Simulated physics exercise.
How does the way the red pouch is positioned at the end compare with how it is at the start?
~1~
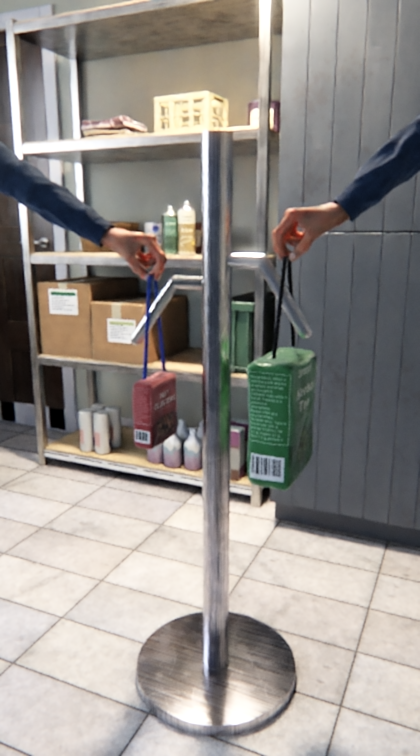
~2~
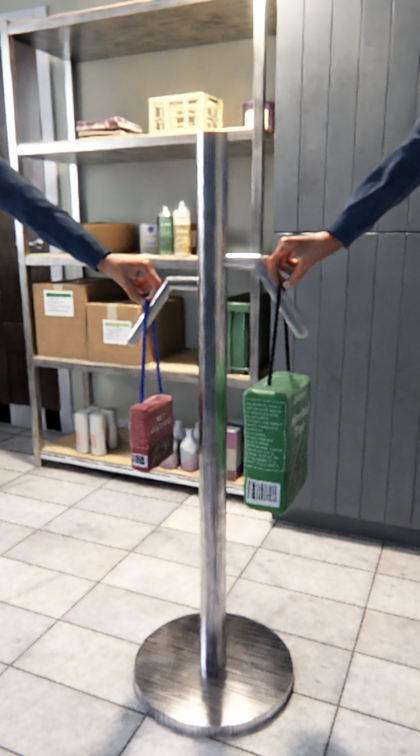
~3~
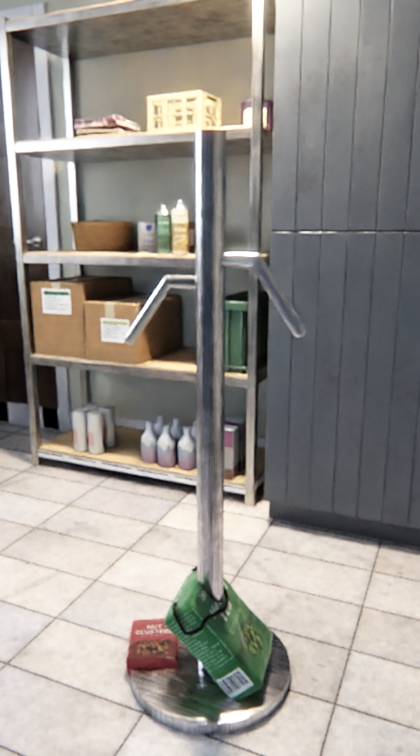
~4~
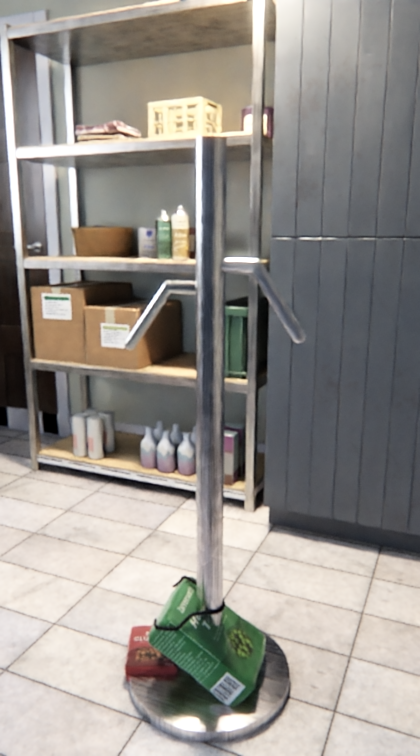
At the start the red pouch hangs upright from its loop, while at the end it lies on its side down by the base of the stand.
